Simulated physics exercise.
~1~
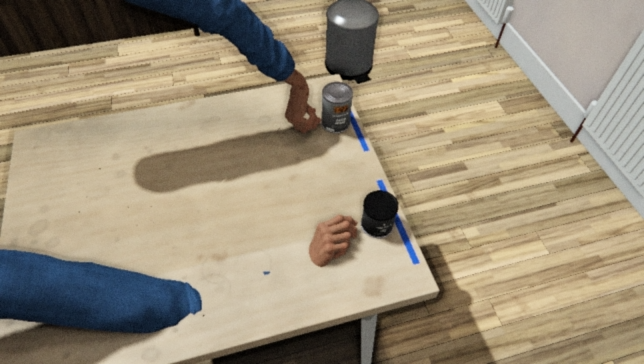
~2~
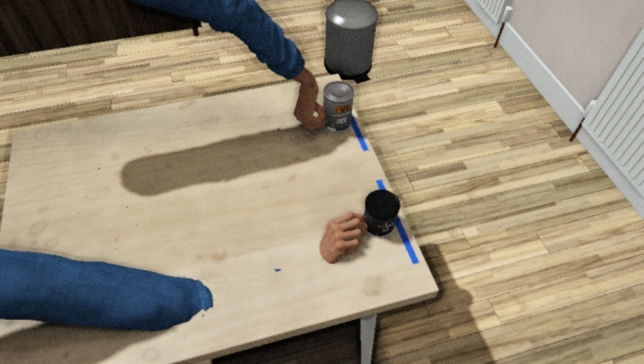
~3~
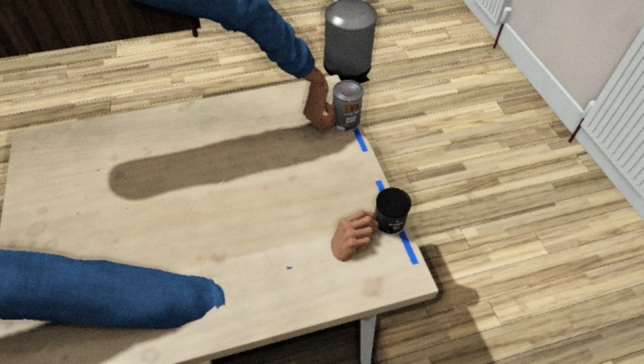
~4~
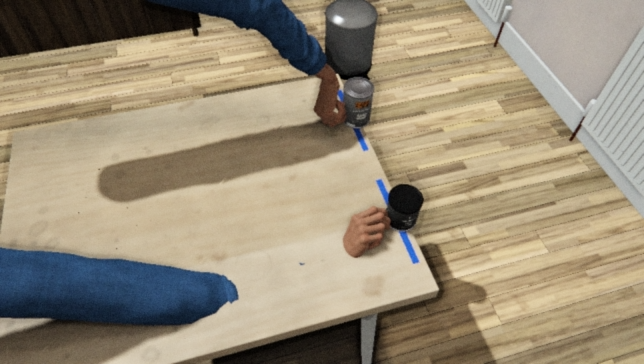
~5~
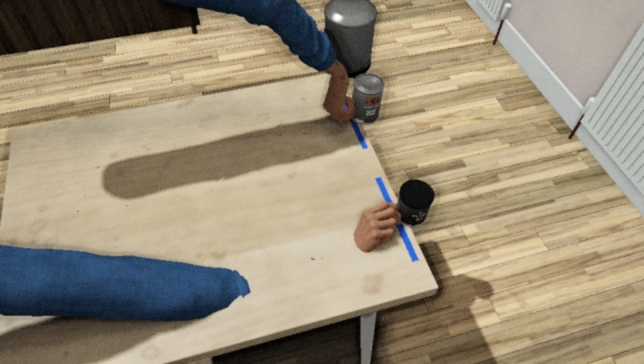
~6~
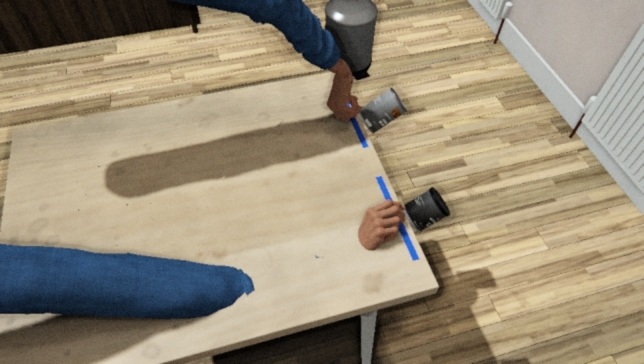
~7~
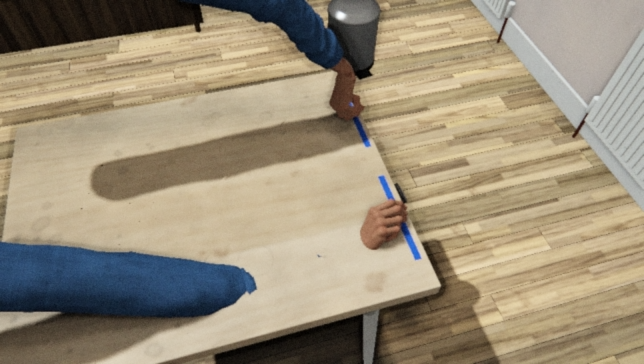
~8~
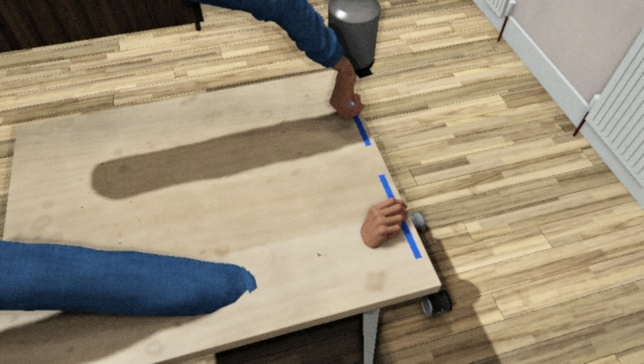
Two hands pushing a grey tin and a black tin rightward past blue tape until both tip and fall off the table.
